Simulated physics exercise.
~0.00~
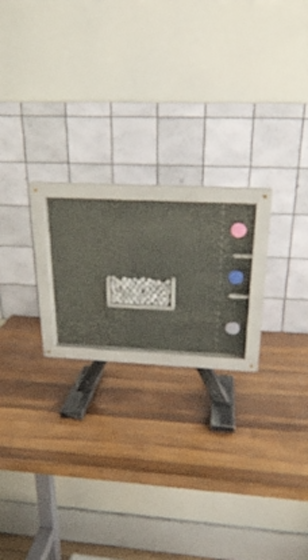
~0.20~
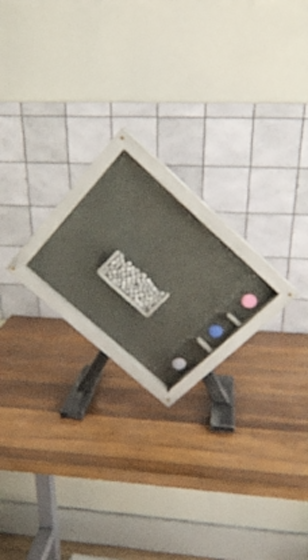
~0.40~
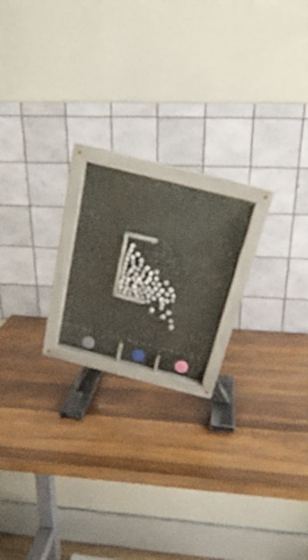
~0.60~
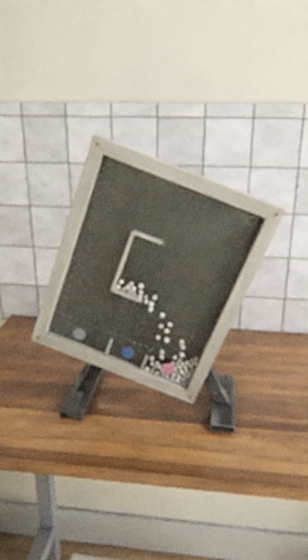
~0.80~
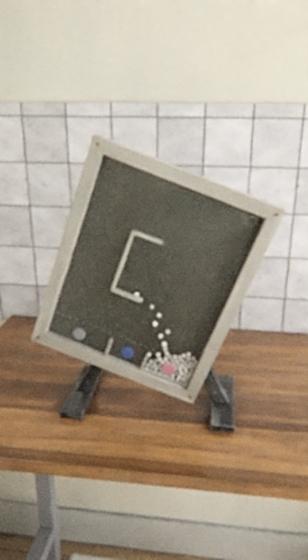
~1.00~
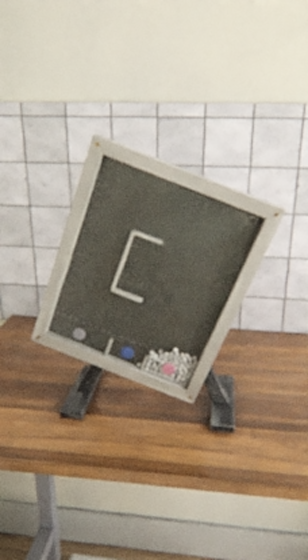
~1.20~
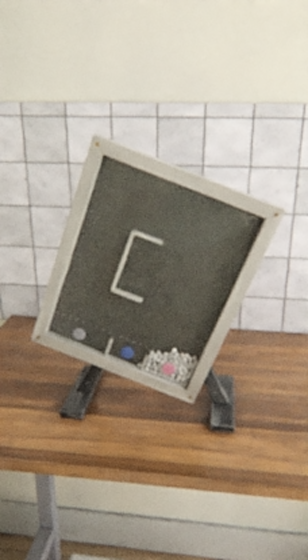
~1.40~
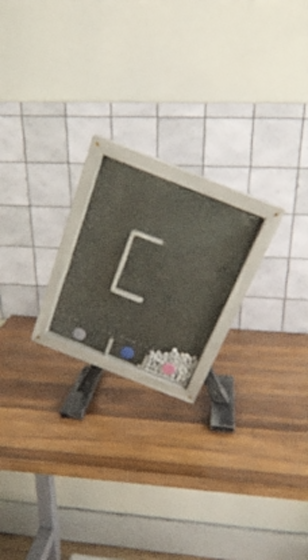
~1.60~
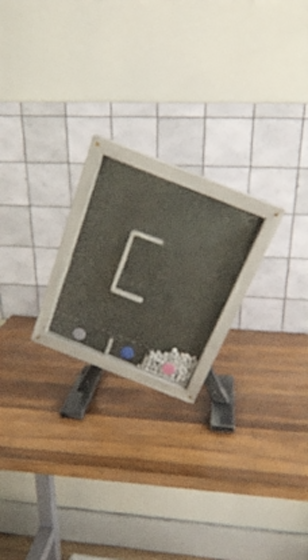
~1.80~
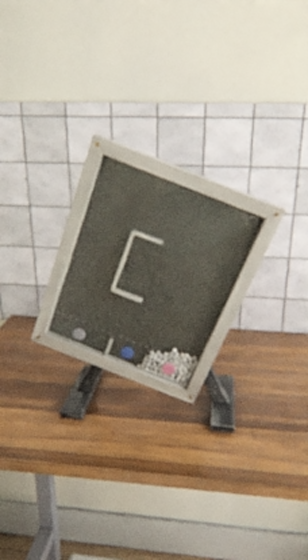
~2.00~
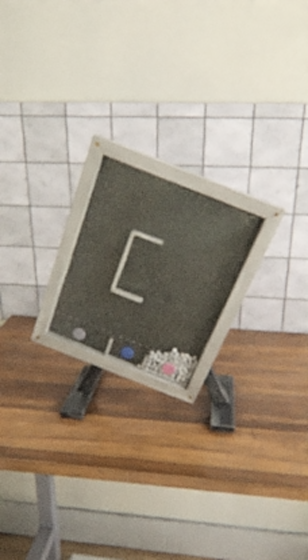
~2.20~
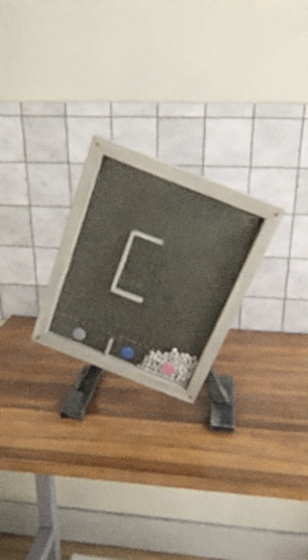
A framed dark board on a stand turned clockwise past a quarter turn and stopped tilted, while small white beads spilled from its open-sided tray and tumbled down to the bottom right corner, where they settled in a heap around the pink sticker.
